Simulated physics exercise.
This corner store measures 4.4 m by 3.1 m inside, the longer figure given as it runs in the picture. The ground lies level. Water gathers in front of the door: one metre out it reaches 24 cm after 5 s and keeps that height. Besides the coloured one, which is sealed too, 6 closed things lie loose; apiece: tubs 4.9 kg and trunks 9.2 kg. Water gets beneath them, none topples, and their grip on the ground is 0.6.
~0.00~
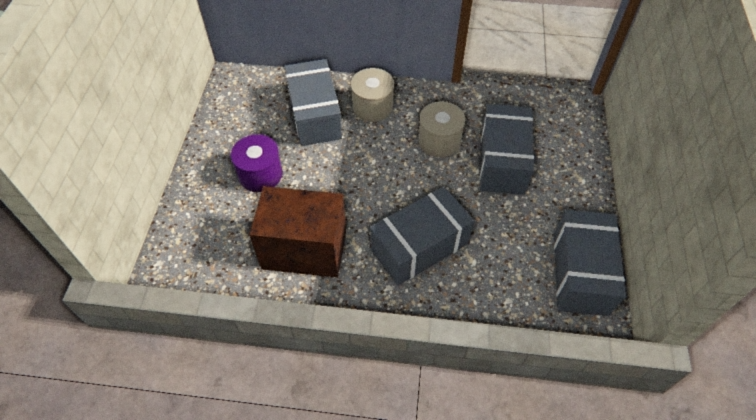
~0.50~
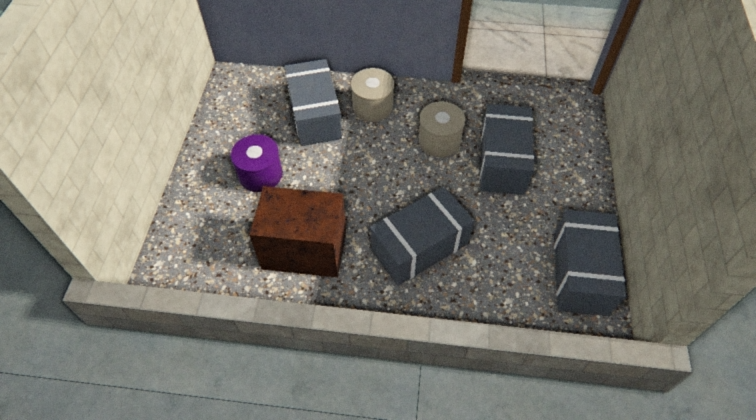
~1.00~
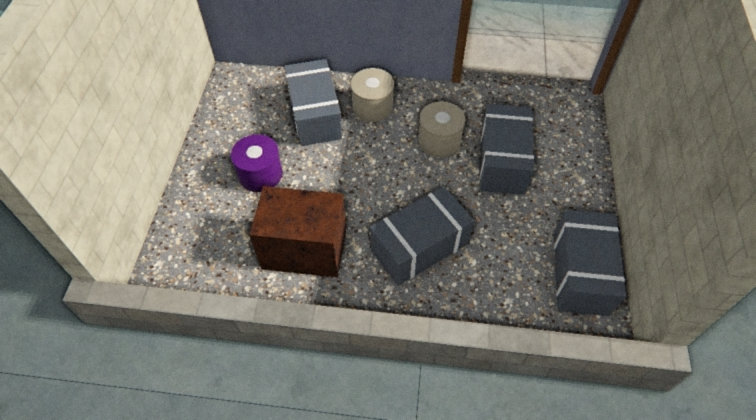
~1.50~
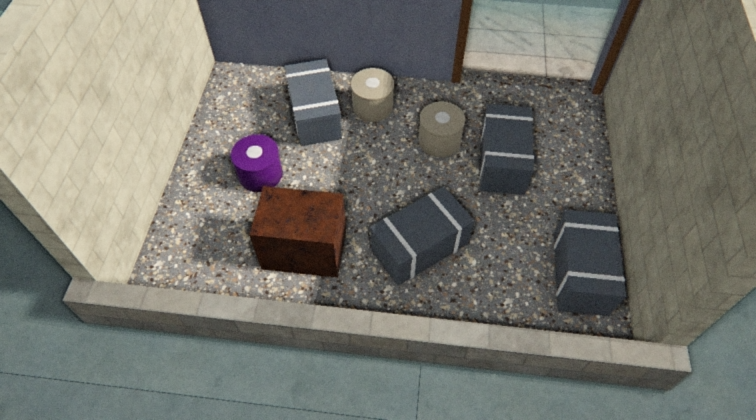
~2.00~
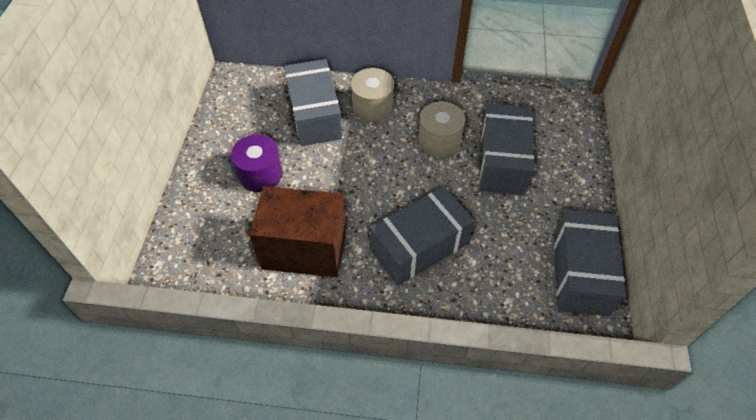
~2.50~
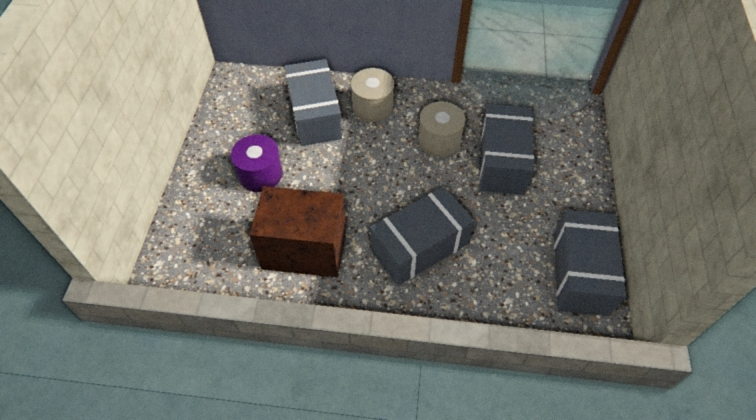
Bluish-green water spread over the ground outside the low-walled store and deepened in colour beyond the doorway, while the purple tub, pale tubs, strapped grey trunks and rusty box inside all stayed still.
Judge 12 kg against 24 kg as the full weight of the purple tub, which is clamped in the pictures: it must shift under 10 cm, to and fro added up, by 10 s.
I expect that only the larger load is enough.
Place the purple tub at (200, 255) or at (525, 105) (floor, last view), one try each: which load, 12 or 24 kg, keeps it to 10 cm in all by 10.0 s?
In turn: Only the larger holds; neither holds.
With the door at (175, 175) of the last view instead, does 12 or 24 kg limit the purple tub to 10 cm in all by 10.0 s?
Then neither weight holds it.
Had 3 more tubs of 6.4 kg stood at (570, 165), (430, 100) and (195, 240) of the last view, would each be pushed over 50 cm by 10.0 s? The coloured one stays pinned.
In turn: More, less, past it.
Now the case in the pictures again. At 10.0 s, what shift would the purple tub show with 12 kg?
About 50 cm.
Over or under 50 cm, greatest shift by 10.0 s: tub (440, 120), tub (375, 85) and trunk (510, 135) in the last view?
In that order: Past it, under, more.
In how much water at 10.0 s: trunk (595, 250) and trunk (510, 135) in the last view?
Roughly 17 and 15 cm.
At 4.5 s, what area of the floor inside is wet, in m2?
Roughly 5.0 m2.
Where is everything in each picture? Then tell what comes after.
The purple tub at (255, 152), on the bottom; 0.0 m2 under water; 0 of 7 have shifted, in the first picture.
The purple tub at (255, 152), on the bottom; 0.0 m2 under water; 0 of 7 have shifted, in the second picture.
The purple tub at (255, 152), on the bottom; 0.0 m2 under water; 0 of 7 have shifted, in the third picture.
The purple tub at (255, 152), on the bottom; water covers 0.0 m2; 0 of 7 have shifted, in the fourth picture.
The purple tub at (255, 152), on the bottom; water covers 0.0 m2; 0 of 7 have shifted, in the fifth picture.
The purple tub at (255, 152), on the bottom; 0.5 m2 under water; 0 of 7 have shifted, in the sixth picture.
After 3.5 s the purple tub would be 0 cm from its start with 12 kg and 0 cm from its start with 24 kg; 0 cm of water round it then.
After 4.5 s the purple tub would be 0 cm from its start with 12 kg and 0 cm from its start with 24 kg; 0 cm of water round it then.
After 7.0 s the purple tub would be 0 cm from its start with 12 kg and 0 cm from its start with 24 kg; 2 cm of water round it then.
After 10.0 s the purple tub would be 48 cm from its start with 12 kg and 1 cm from its start with 24 kg; 9 cm of water round it then.
